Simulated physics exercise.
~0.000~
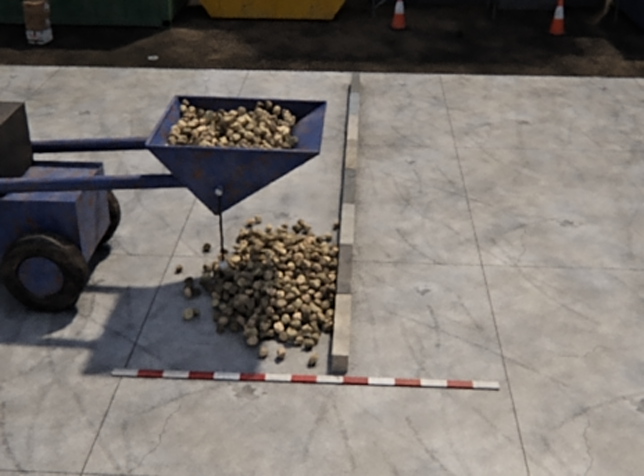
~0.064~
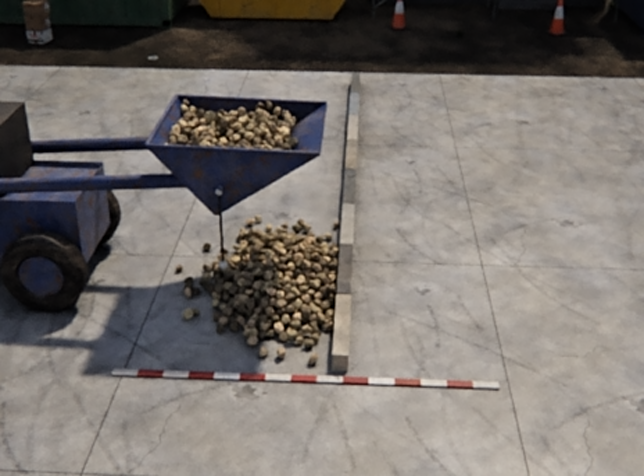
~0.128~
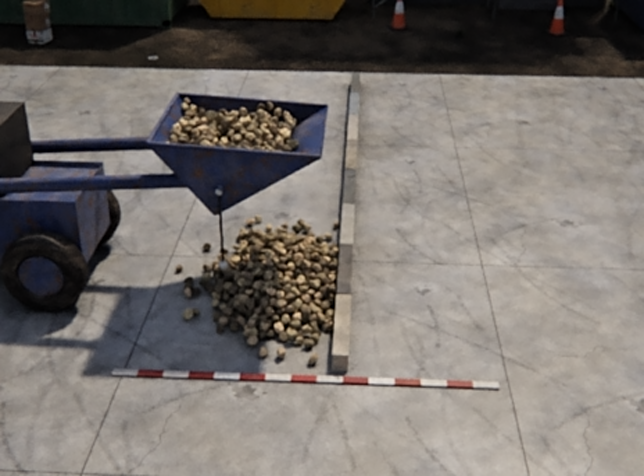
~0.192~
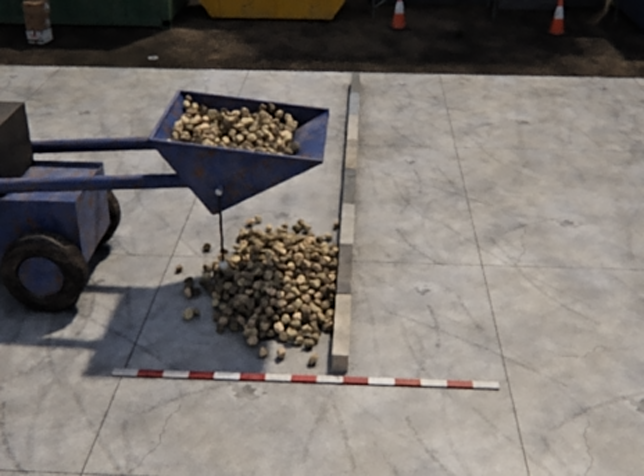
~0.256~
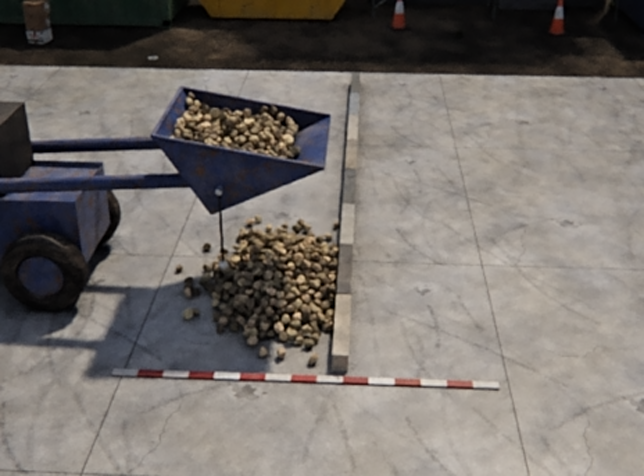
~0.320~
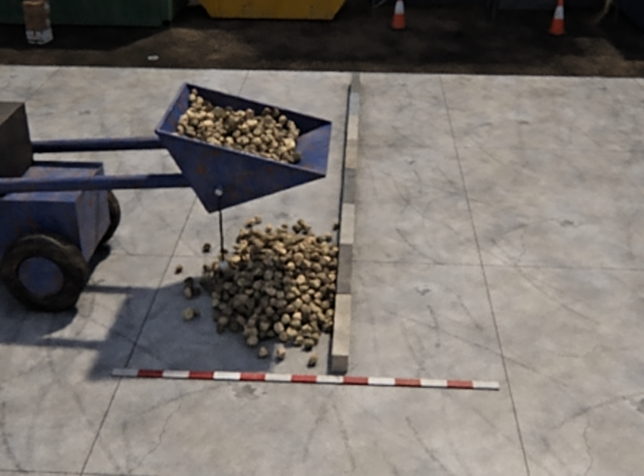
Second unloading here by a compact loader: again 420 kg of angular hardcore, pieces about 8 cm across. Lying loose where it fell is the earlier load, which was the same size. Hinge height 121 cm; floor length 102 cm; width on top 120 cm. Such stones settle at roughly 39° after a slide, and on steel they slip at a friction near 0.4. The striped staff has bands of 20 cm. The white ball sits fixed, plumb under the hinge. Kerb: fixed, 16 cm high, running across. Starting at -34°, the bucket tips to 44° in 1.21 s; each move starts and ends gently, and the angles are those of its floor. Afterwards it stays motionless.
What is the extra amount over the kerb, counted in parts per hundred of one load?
Close to 30 parts in a hundred.
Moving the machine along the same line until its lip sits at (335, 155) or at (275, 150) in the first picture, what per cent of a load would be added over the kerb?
Near 45 in a hundred first, near 5 in a hundred second.
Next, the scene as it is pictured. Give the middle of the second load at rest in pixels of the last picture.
They end up centred around (328, 265).
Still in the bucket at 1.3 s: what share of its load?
It holds some 60 per cent.
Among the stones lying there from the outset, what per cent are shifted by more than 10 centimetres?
Some 0 percent, give or take.
After 0.9 s the floor is at 32°; in per cent of one load, 100 in the bucket, 100 on this side of the kerb; the foremost stones are at (333, 283).
After 1.3 s the floor is at 44°; in per cent of one load, 60 in the bucket, 140 on this side of the kerb; the foremost stones are at (336, 260).
After 1.7 s the floor is at 44°; in per cent of one load, 14 in the bucket, 171 on this side of the kerb, 16 over the kerb; the foremost stones are at (406, 284).
After 4.4 s the floor is at 44°; in per cent of one load, 0 in the bucket, 170 on this side of the kerb, 30 over the kerb; the foremost stones are at (498, 298). Net gain over the kerb, 30.
